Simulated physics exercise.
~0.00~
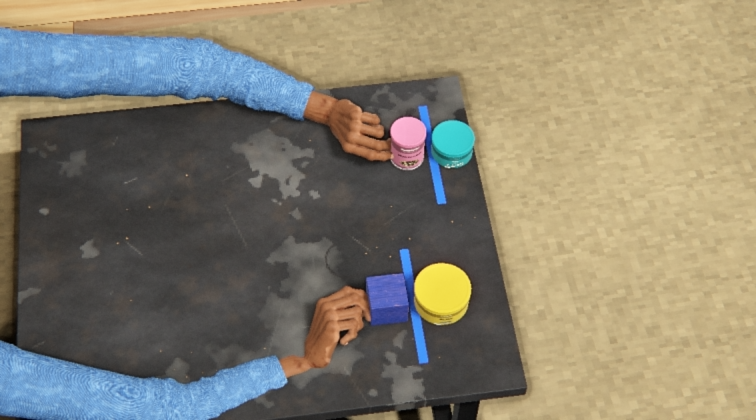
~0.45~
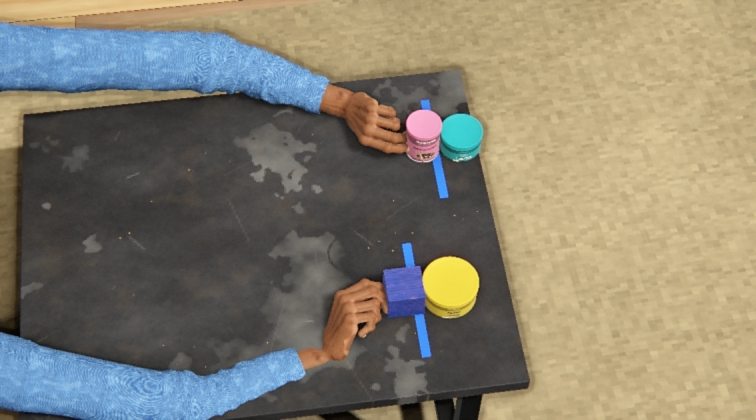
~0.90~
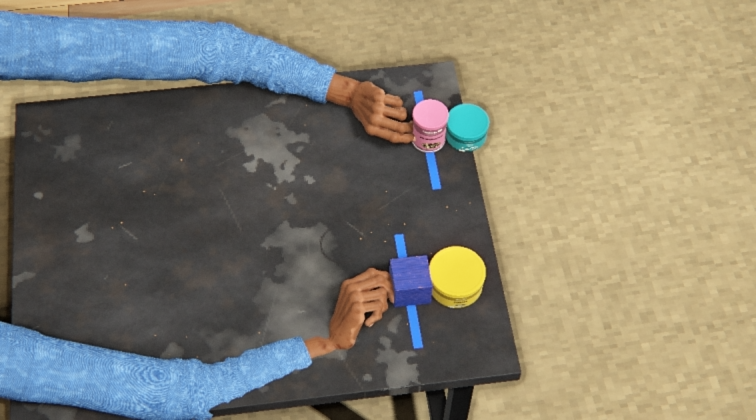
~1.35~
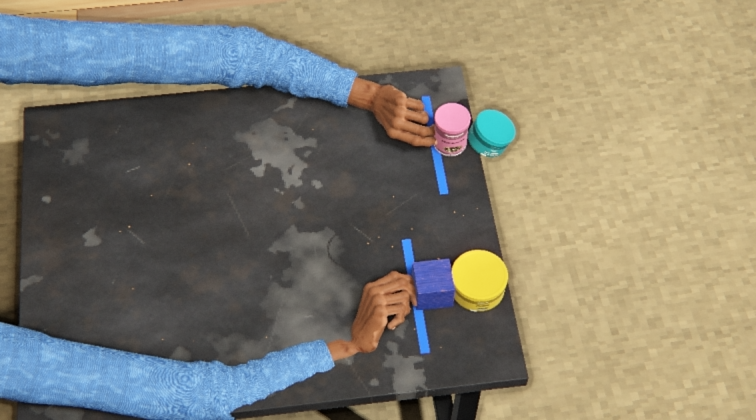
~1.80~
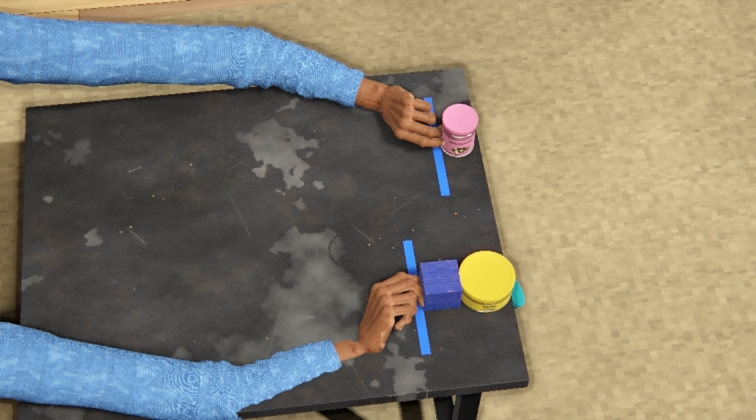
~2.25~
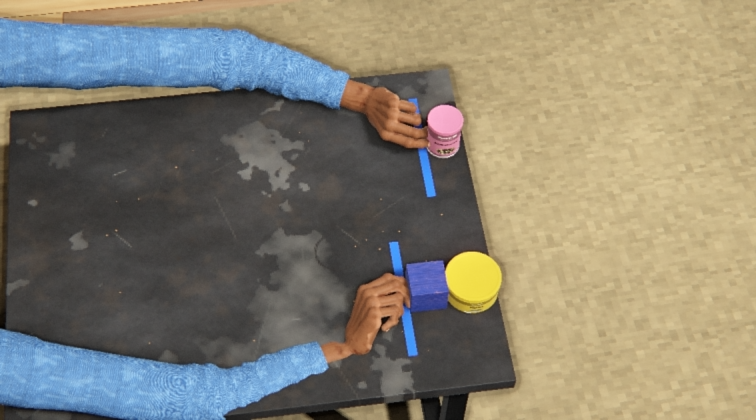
On a dark table, two hands push containers rightward until the turquoise tub falls off.
